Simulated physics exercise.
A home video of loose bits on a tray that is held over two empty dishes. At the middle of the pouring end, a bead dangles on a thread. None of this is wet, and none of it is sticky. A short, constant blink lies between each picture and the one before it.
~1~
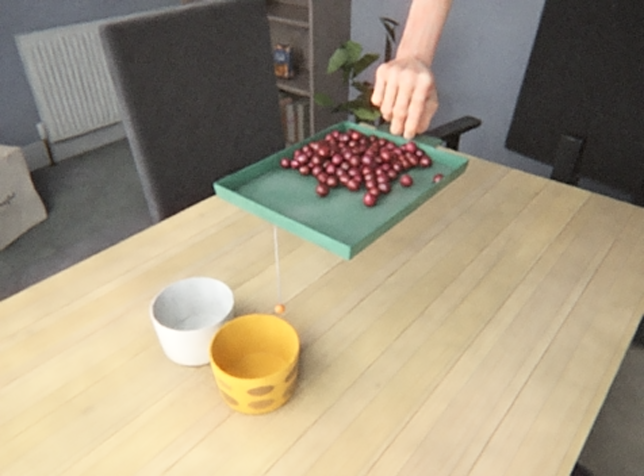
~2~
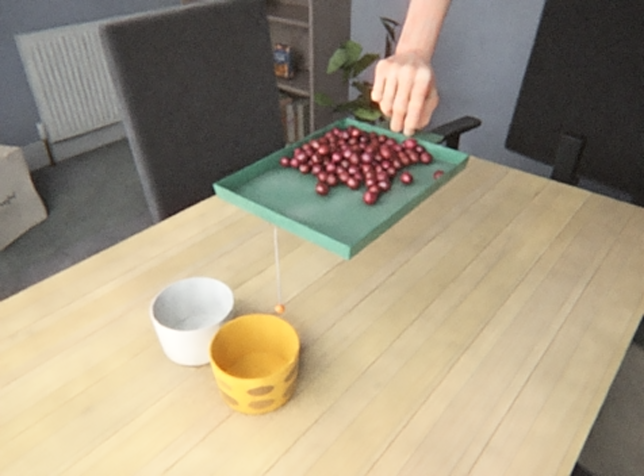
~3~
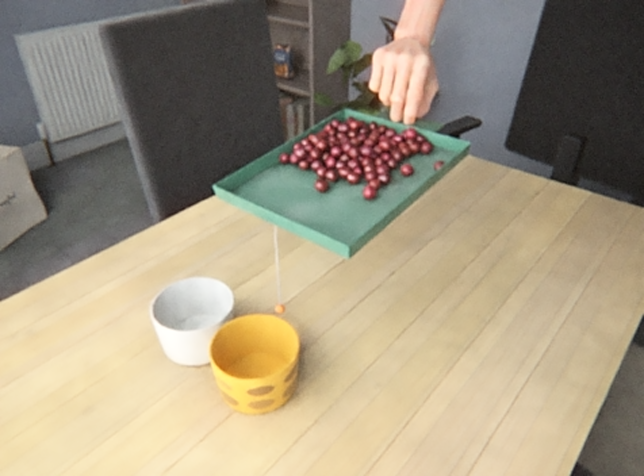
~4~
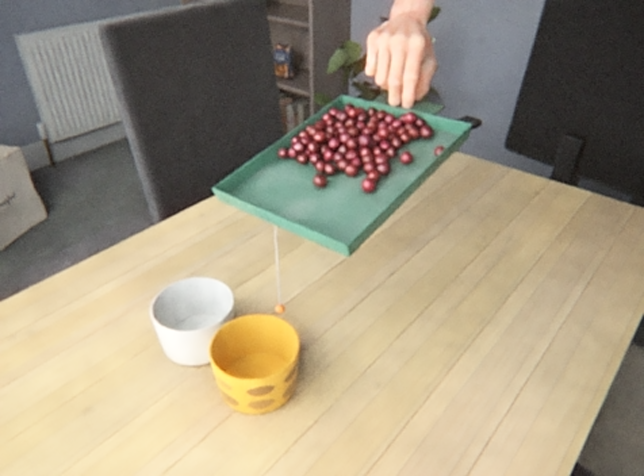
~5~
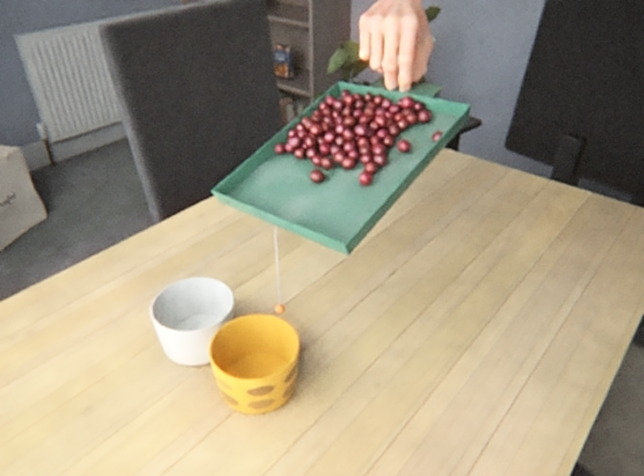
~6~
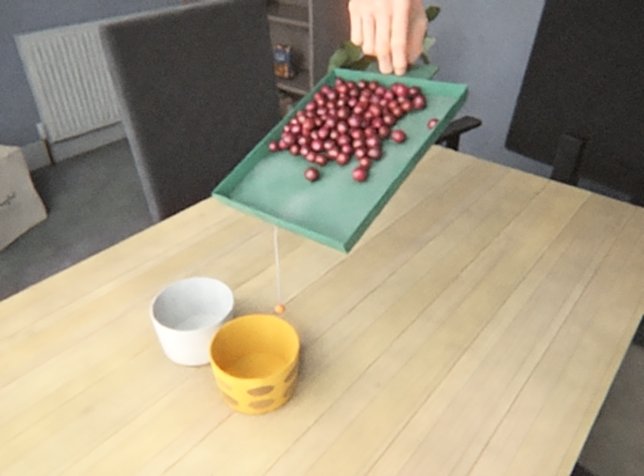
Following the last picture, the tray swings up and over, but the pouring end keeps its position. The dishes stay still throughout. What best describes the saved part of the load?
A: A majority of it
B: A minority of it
(A) A majority of it.
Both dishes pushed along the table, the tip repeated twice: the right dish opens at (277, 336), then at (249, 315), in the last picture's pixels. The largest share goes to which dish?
In turn: The left-side dish; the right-side dish.
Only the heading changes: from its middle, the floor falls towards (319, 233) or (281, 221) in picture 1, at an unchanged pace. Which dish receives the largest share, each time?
1: The dish to the right. 2: The dish to the right.
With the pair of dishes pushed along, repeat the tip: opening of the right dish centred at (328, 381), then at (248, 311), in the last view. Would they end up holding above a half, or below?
Short of half, then short of half.
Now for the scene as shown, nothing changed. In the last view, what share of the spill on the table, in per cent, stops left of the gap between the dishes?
It works out at some 60 percent.
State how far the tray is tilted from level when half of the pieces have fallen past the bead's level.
Around 120 degrees of turn.
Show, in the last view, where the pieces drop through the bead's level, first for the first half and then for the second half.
Early-half point (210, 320); late-half point (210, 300).
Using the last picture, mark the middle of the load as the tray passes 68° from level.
Roughly at (256, 185).
Soon, tray tipped steeply; most on the tray; a stray few in the right dish; a stray few in the left dish; a stray few outside both; a small part in the air.
A while on, tray tipped past a quarter turn; most on the tray; a small part in the right dish; a small part in the left dish; a small part outside both; a stray few in the air.
Towards the end, tray tipped past a quarter turn; about a third in the right dish; about a third in the left dish; about a quarter outside both.
Finally, tray tipped past a quarter turn; about a third in the right dish; about a third in the left dish; about a quarter outside both.
